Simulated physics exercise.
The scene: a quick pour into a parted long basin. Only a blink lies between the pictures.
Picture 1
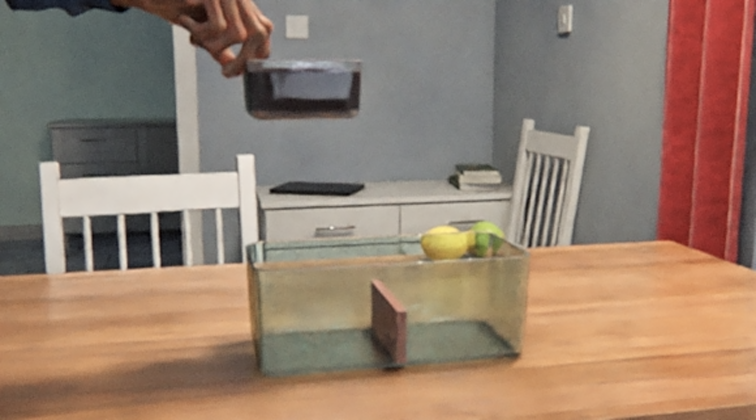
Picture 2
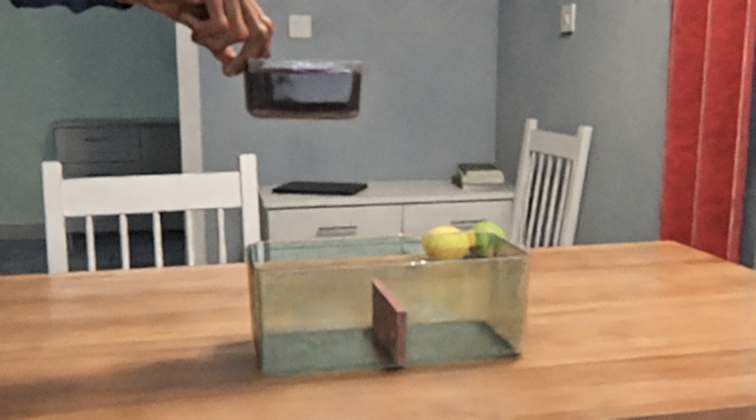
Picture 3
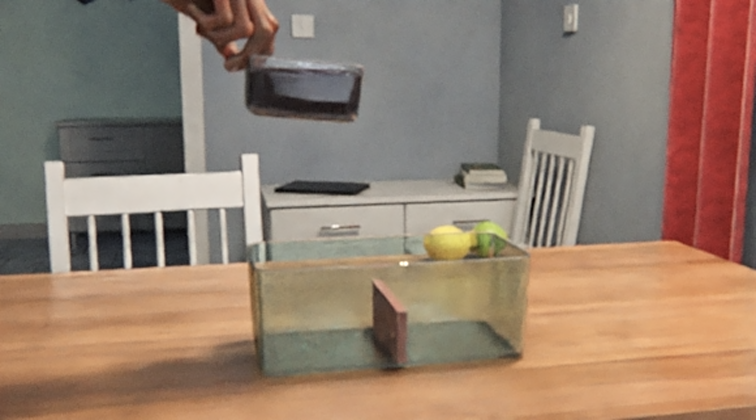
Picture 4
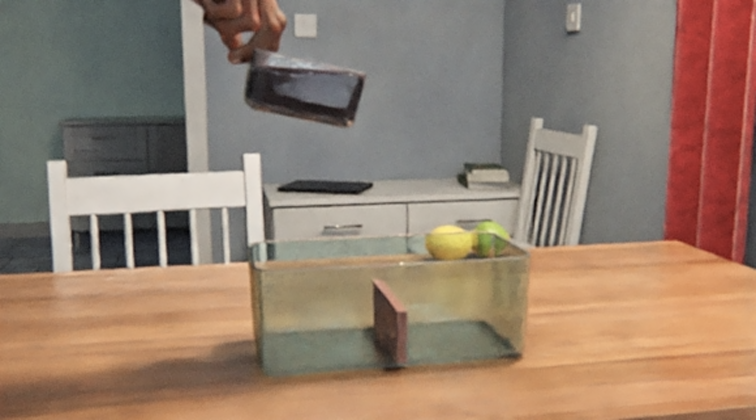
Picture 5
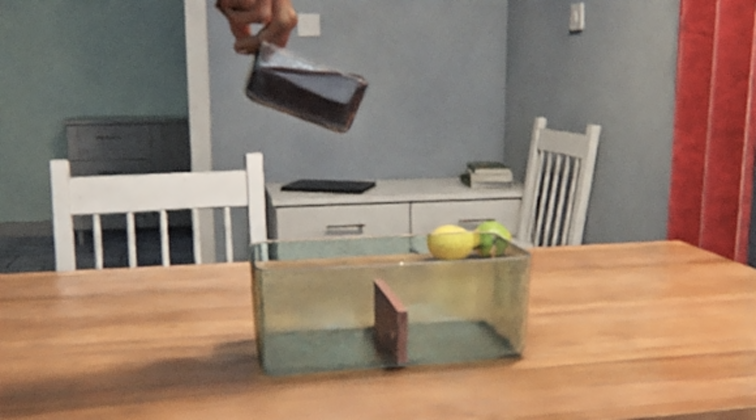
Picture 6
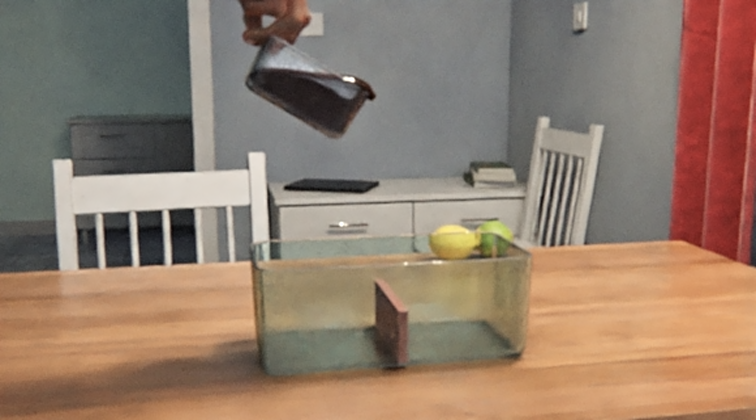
At the start, a hand holds a small clear container of dark liquid almost level above a long glass basin with a reddish-brown divider, yellow and green fruit near its right end. The hand then tilts the container steadily down to the right, and the dark liquid reaches its lower lip.
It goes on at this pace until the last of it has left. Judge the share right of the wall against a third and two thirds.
The share right of the wall is more than two thirds.
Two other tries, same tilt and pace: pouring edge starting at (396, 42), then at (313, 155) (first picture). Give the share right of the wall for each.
Near 90 % and 0 %.
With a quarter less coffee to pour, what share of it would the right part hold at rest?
Roughly 70 in a hundred.
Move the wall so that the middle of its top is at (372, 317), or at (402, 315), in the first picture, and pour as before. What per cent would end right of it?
First some 80, then 65 per cent.
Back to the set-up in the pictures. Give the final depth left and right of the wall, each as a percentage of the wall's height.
Some 10 per cent left and 40 right.
A moment on, the tilt is 90° and 19 per cent is still to pour, 1 is left of the wall and 21 right of it.
Next, the tilt is 99° and 5 per cent is still to pour, 7 is left of the wall and 78 right of it.
Then the tilt is 99° and 1 per cent is still to pour, 16 is left of the wall and 76 right of it.
Later the tilt is 99° and 0 per cent is still to pour, 20 is left of the wall and 76 right of it.
In the end 19 per cent lies left of the wall, 76 right of it and 4 outside.
